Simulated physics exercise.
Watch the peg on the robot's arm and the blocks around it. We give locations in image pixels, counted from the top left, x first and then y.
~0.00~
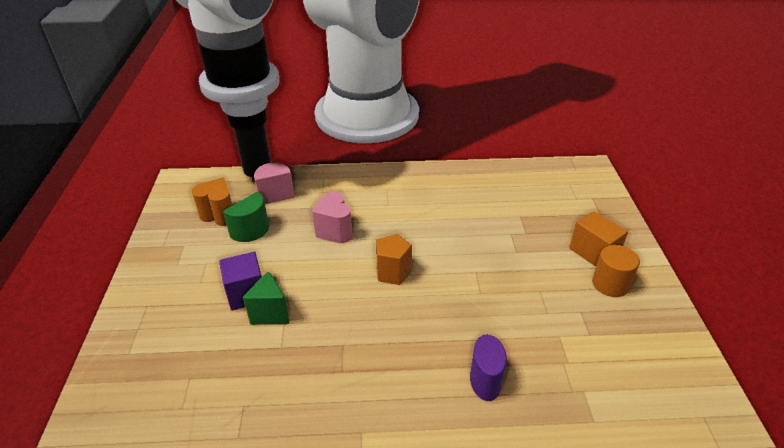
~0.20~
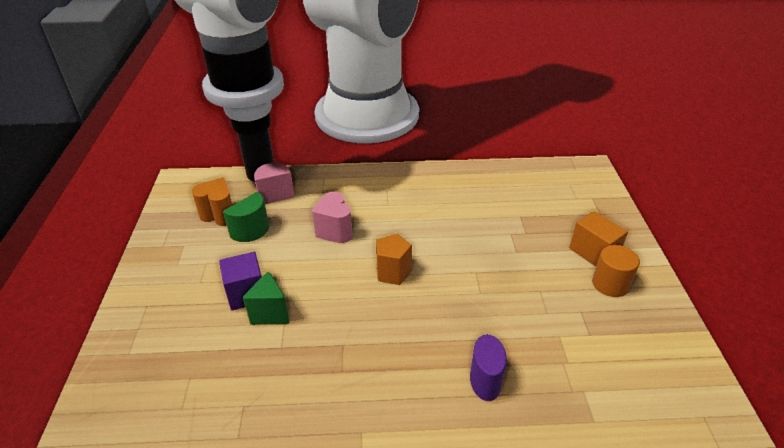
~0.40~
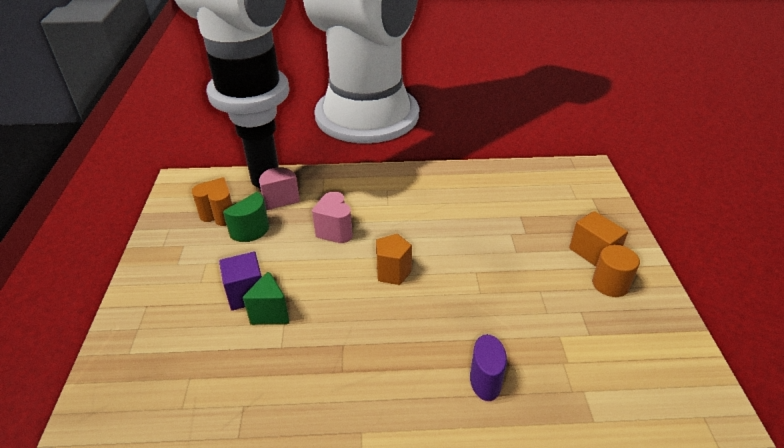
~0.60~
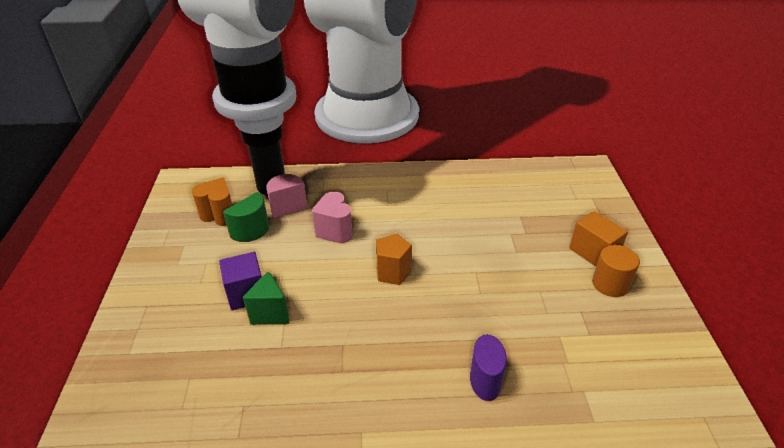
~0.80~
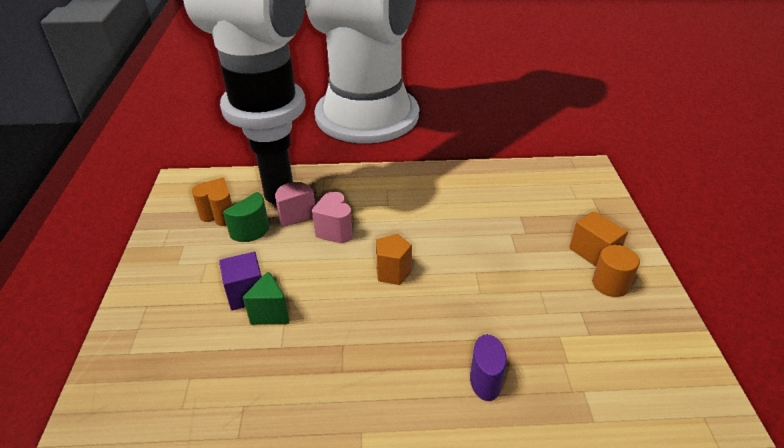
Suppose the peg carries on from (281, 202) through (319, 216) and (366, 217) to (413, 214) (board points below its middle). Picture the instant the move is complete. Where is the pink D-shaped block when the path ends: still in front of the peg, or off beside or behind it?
By then it is beside or behind the peg.
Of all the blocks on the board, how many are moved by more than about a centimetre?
Answer: 2.
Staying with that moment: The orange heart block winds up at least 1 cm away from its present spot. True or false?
That statement is not accurate.
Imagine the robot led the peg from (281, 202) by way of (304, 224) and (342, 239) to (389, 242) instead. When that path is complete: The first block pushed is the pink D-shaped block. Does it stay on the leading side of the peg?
In front, I predict.
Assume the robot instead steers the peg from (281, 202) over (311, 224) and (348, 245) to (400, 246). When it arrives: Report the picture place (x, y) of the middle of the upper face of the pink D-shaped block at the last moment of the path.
The top centre is at (427, 231).
On the path given first. One third of the way, peg at (319, 208); pink D-shaped block at (327, 207), turned 20° clockwise; pink heart block at (359, 218).
Two thirds of the way, peg at (366, 210); pink D-shaped block at (336, 211), turned 40° clockwise; pink heart block at (367, 223).
At the end, peg at (413, 207); orange heart block still; green D-shaped block still; pink D-shaped block at (336, 211), turned 40° clockwise; pink heart block at (367, 223).
